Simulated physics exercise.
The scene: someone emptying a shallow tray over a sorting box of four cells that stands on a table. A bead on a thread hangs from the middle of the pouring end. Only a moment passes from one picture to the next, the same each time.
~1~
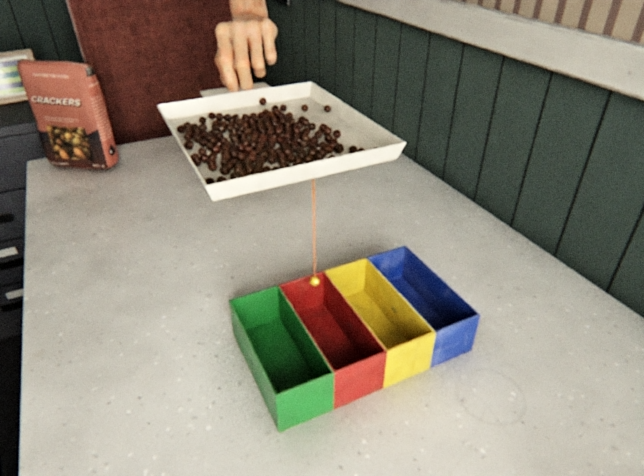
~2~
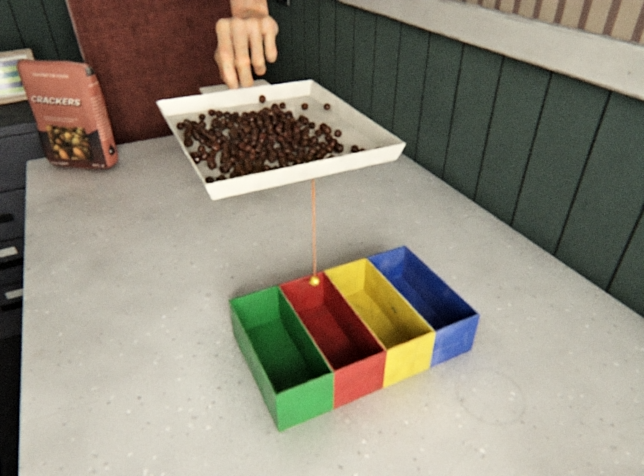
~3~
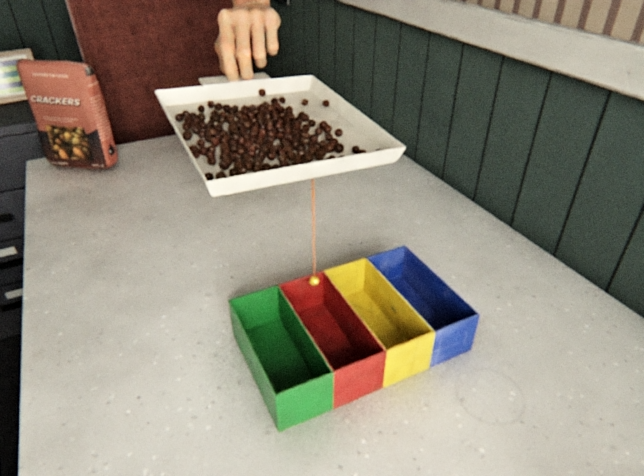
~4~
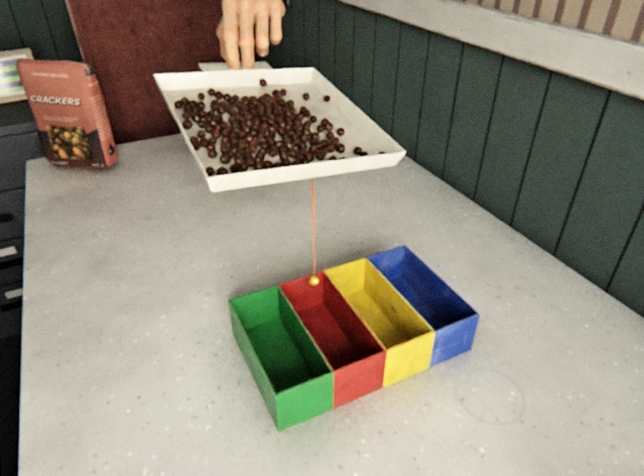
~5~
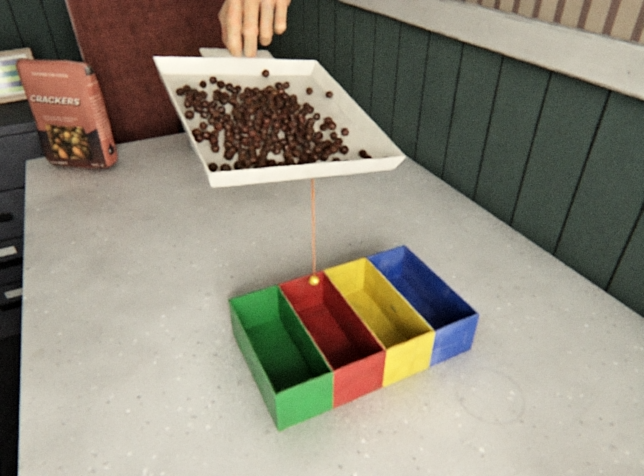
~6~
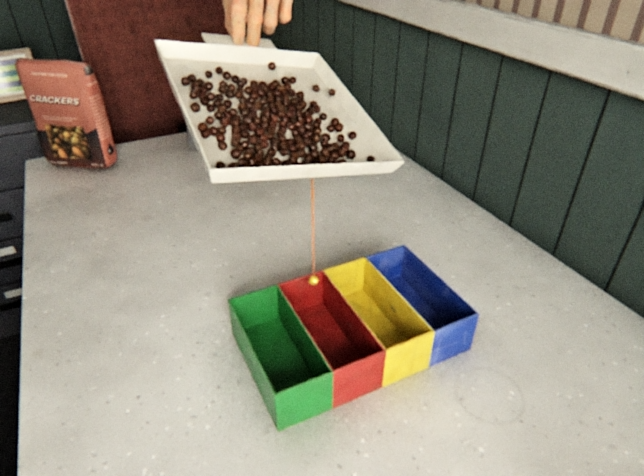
On a pale speckled tabletop beside dark green panelling, seen from above by a still camera, a sorting box stands below a tray. A hand holds the shallow white tray of brown balls, a yellow bead hanging beneath, over green, red, yellow and blue cells, with a cracker pouch at left. The hand gradually raises the tray's far side, steepening its tilt, and the balls shift slightly.
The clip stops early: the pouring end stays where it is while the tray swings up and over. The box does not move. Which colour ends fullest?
The blue cell gets the most.
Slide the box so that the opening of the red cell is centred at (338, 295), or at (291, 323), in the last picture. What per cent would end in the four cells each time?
Roughly 100 per cent, and 60 per cent.
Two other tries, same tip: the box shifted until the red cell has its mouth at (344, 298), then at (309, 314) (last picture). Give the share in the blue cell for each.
Near 30 % and 80 %.
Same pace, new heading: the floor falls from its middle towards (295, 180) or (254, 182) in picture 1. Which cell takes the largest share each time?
The first try: That green cell. The second: That green cell.
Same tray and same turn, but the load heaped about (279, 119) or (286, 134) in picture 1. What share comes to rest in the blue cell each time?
First some 70, then 70 per cent.
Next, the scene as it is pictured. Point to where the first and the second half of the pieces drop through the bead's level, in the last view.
Early half (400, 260), late half (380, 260).
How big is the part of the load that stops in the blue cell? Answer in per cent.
Close to 70 per cent.
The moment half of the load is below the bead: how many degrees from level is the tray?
Around 80° of tilt.
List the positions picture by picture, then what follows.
The first frame shows corners of the pouring end at (211, 182) and (398, 142), level; middle of the load at (261, 142), chocolate balls; bead on its thread at (315, 281); green cell at (306, 399); red cell at (360, 377); yellow cell at (409, 356); blue cell at (455, 338).
The second frame shows corners of the pouring end at (211, 181) and (398, 142), level; middle of the load at (261, 141).
The third frame shows corners of the pouring end at (211, 178) and (398, 145), tipped barely, lowest at the right corner; middle of the load at (261, 137).
The fourth frame shows corners of the pouring end at (212, 174) and (399, 150), tipped a little, lowest at the right corner; middle of the load at (262, 131).
The fifth frame shows corners of the pouring end at (214, 170) and (399, 154), tipped a little, lowest at the right corner; middle of the load at (265, 127).
The sixth frame shows corners of the pouring end at (215, 166) and (398, 158), tipped clearly, lowest at the right corner; middle of the load at (272, 125), nearly all on the move; green cell at (305, 398); red cell at (359, 376); yellow cell at (408, 355); blue cell at (454, 337).
Soon after the last picture, tray tipped steeply; most on the tray; a small part in the blue cell; a stray few in the yellow cell; a small part falling or outside the box.
A little later, tray tipped right over; a small part on the tray; about two thirds in the blue cell; about a quarter in the yellow cell; a stray few in the red cell; a small part falling or outside the box.
Later still, tray tipped past a quarter turn; about two thirds in the blue cell; about a quarter in the yellow cell; a stray few in the red cell; a small part falling or outside the box.
By the end, tray tipped past a quarter turn; about two thirds in the blue cell; about a quarter in the yellow cell; a stray few in the red cell; none in the green cell; a small part outside the box.
